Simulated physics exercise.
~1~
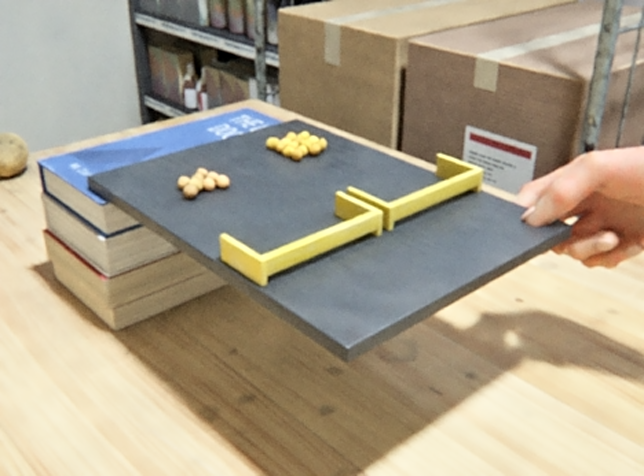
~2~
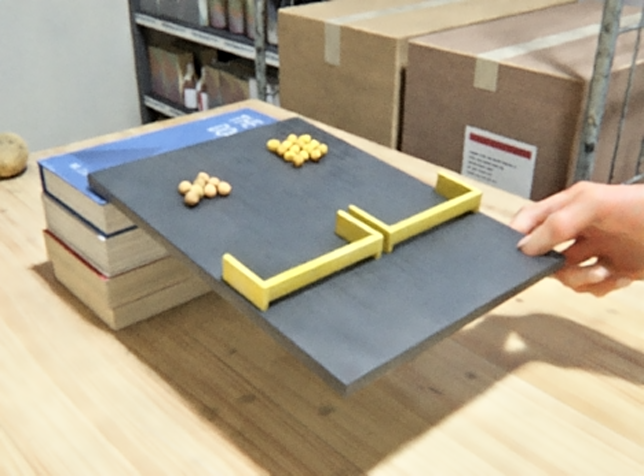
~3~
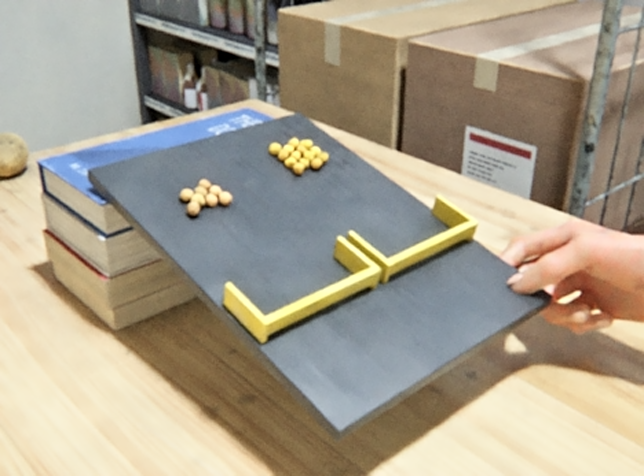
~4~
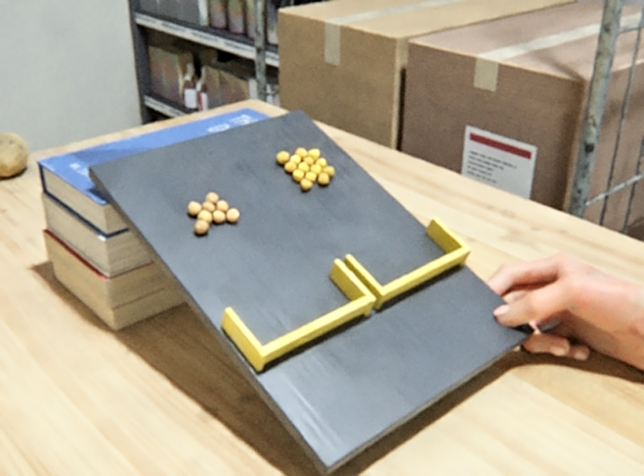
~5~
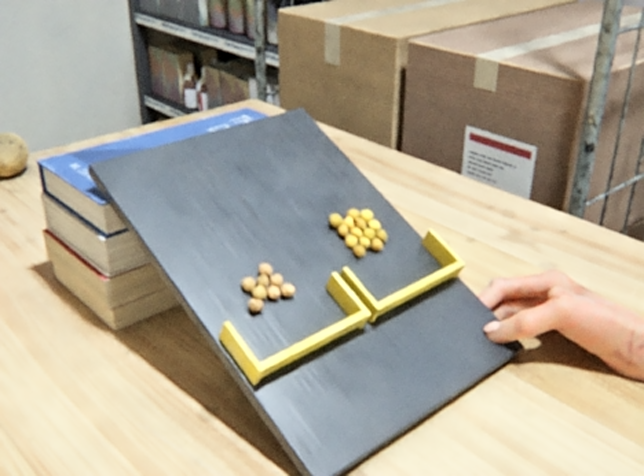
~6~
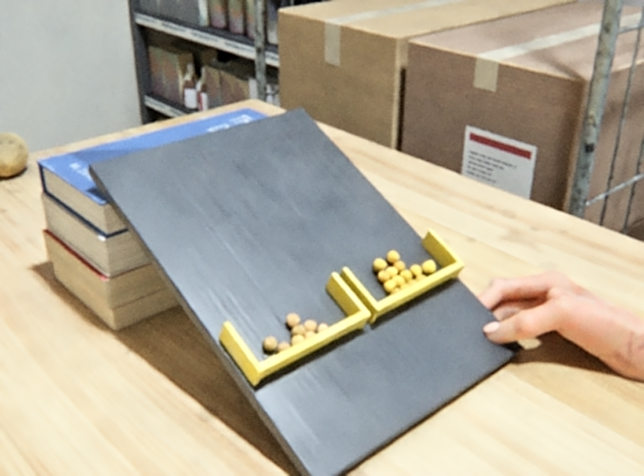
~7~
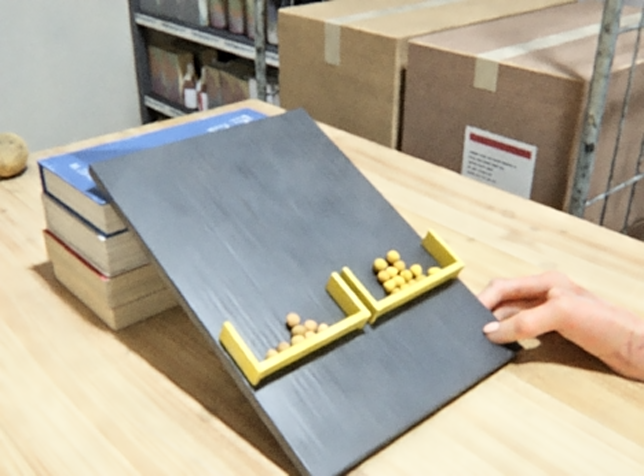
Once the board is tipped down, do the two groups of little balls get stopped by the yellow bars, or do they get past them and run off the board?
Both groups are stopped by the yellow bars. The orange balls end up gathered behind the nearer bar and the yellow ones behind the farther bar.
